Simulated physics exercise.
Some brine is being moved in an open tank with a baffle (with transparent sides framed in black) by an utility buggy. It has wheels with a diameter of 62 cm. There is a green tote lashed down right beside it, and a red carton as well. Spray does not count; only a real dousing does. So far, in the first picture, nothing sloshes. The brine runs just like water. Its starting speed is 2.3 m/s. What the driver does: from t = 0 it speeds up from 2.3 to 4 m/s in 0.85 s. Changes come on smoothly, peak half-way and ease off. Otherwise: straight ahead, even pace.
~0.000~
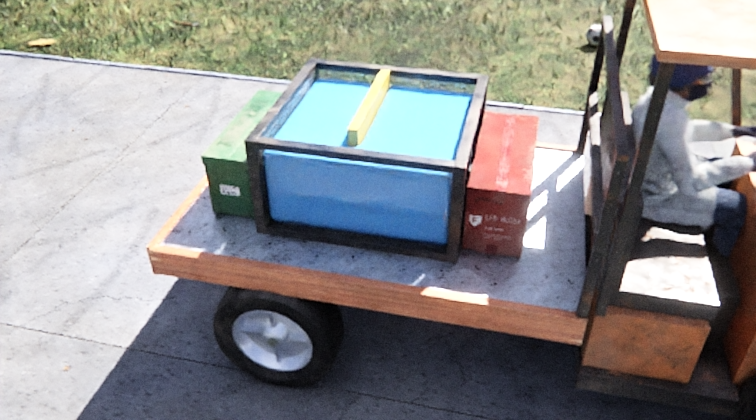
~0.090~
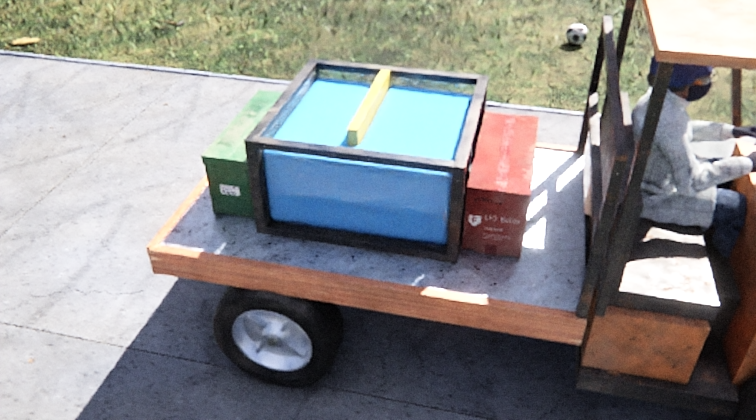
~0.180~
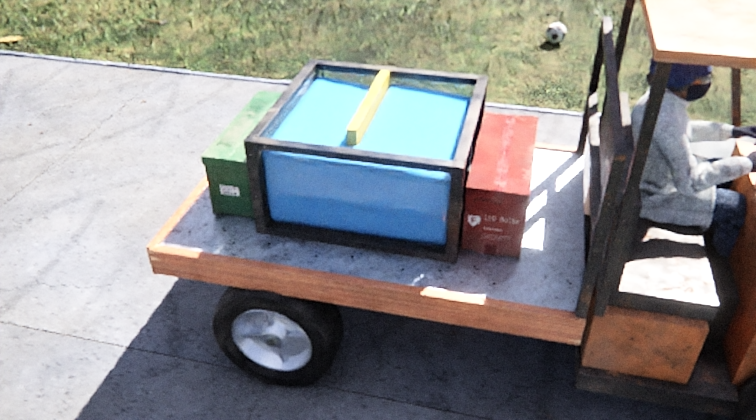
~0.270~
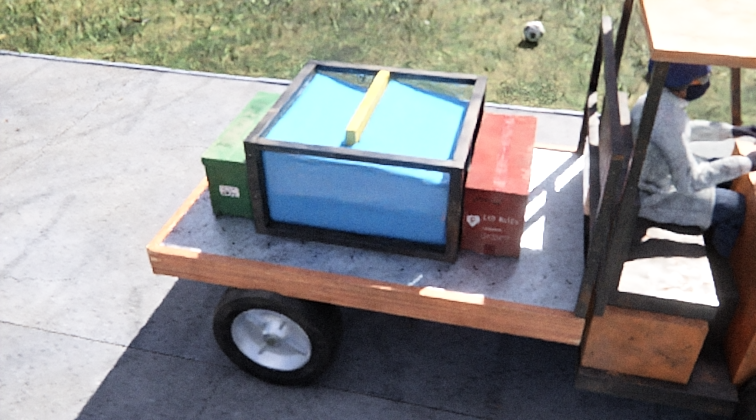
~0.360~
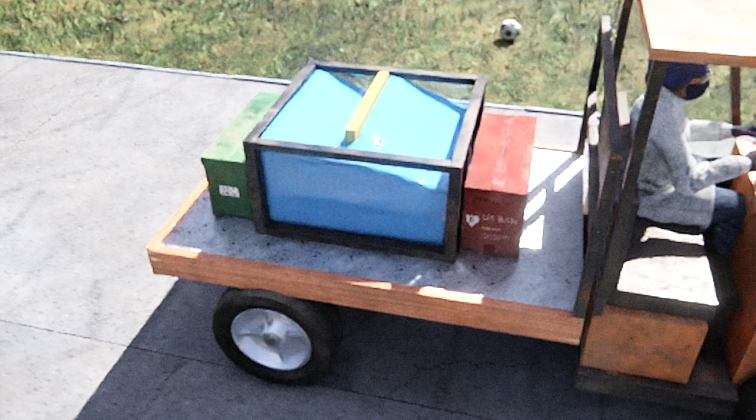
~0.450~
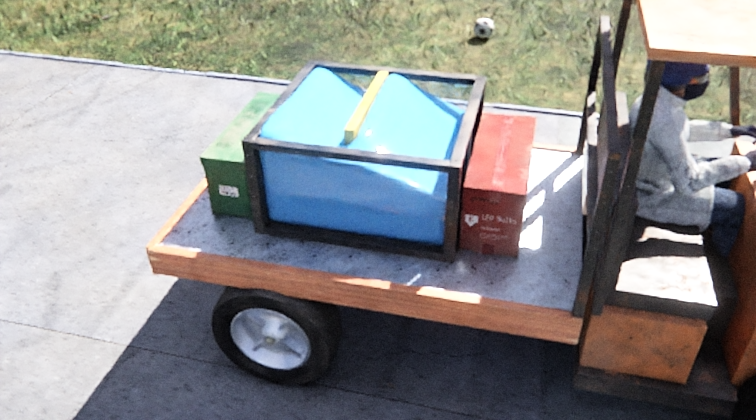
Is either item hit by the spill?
Green tote - reached by the liquid. Red carton - left untouched.
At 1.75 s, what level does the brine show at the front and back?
About 42 cm in front and 34 cm behind.
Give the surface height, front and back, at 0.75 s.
At the front 28 cm, at the back 46 cm.
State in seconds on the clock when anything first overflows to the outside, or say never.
About 0.8 s.
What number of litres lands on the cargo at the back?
I'd guess close to 3 litres land there.
After 0.75 s it stands 45 cm high behind and 28 cm in front; all of it is still inside.
After 1.25 s it stands 40 cm high behind and 32 cm in front; 2 per cent has gone over the back.
After 1.75 s it stands 35 cm high behind and 43 cm in front; 2 per cent has gone over the back.
After 3.84 s 2 per cent has gone over the back; the green tote has caught 3 litres and the red carton a few drops.
